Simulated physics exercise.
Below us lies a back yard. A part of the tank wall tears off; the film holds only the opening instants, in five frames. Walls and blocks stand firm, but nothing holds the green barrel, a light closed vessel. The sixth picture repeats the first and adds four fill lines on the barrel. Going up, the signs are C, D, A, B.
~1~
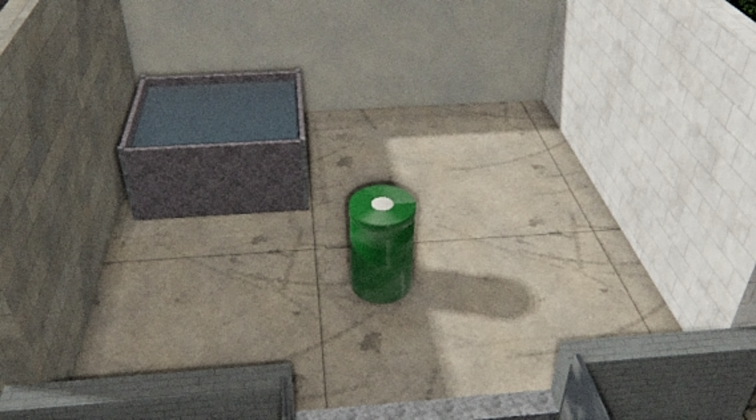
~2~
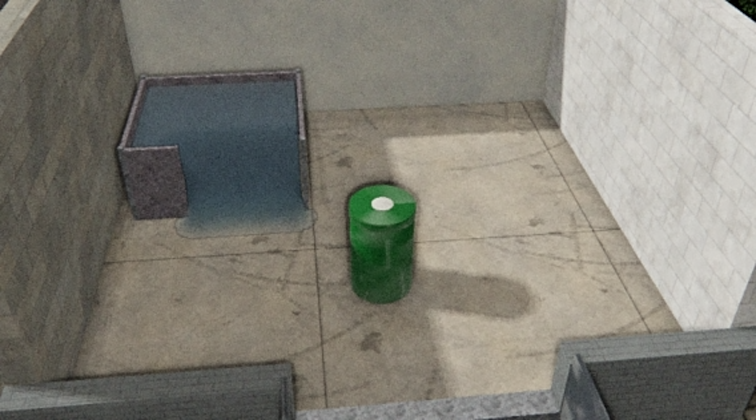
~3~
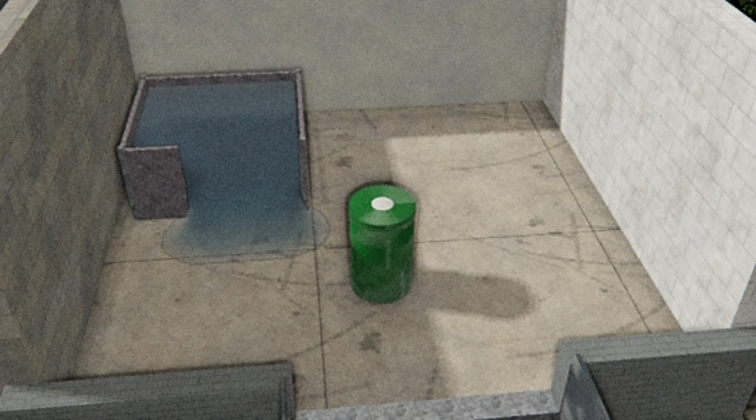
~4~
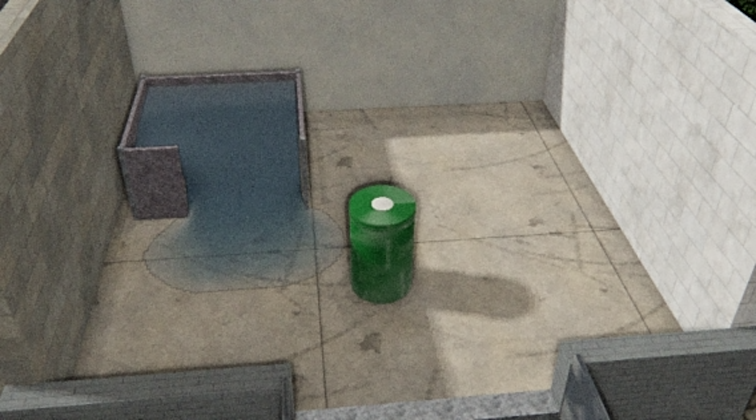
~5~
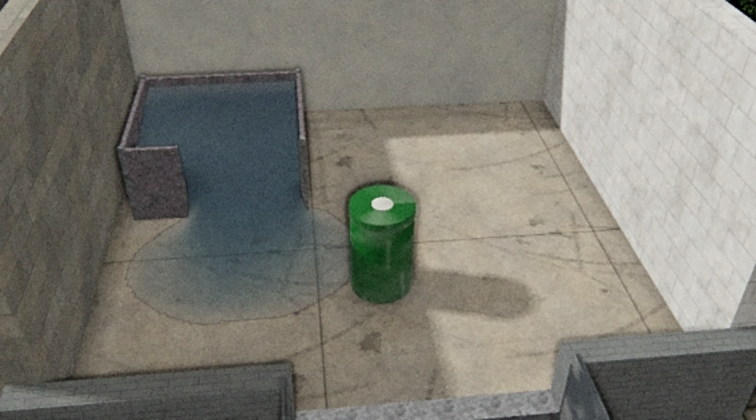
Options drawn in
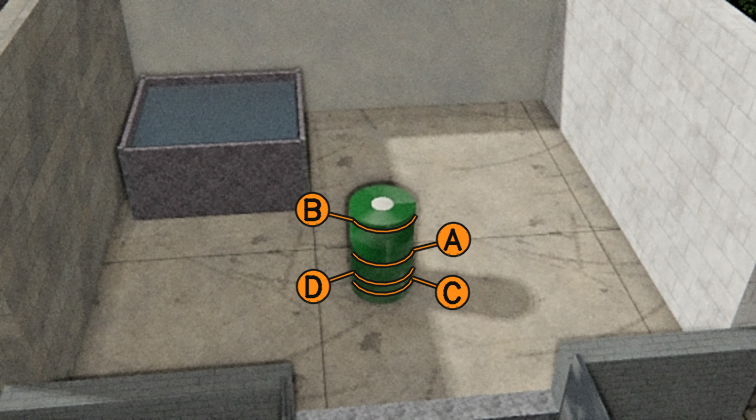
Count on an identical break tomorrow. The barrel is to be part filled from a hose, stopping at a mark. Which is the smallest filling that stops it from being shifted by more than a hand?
Choose A.
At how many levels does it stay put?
Two of the four.
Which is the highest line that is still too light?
Here it is line D.
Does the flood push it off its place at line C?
Yes, that goes wrong.
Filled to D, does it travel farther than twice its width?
No, it does not.
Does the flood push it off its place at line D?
Yes, it does.
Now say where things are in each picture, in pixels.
In the first picture, lid of the green barrel at (382, 204); tank full, its middle at (218, 113); open gate at (428, 356).
In the second picture, 2 % of the ground under water, its edge towards the barrel at (295, 225).
In the third picture, 5 % of the ground under water, its edge towards the barrel at (320, 236).
In the fourth picture, 8 % of the ground under water, its edge towards the barrel at (328, 254).
In the fifth picture, lid of the green barrel at (382, 204); 12 % of the ground under water, its edge towards the barrel at (348, 266).
In orange, A at (386, 265); B at (386, 231); C at (385, 294); D at (385, 284); from the bottom up C, D, A, B.
Choosing A, it does not move.
Choosing B, it does not move.
Choosing C, it is pushed about twice its own width away.
Choosing D, it is pushed about half its own width away.
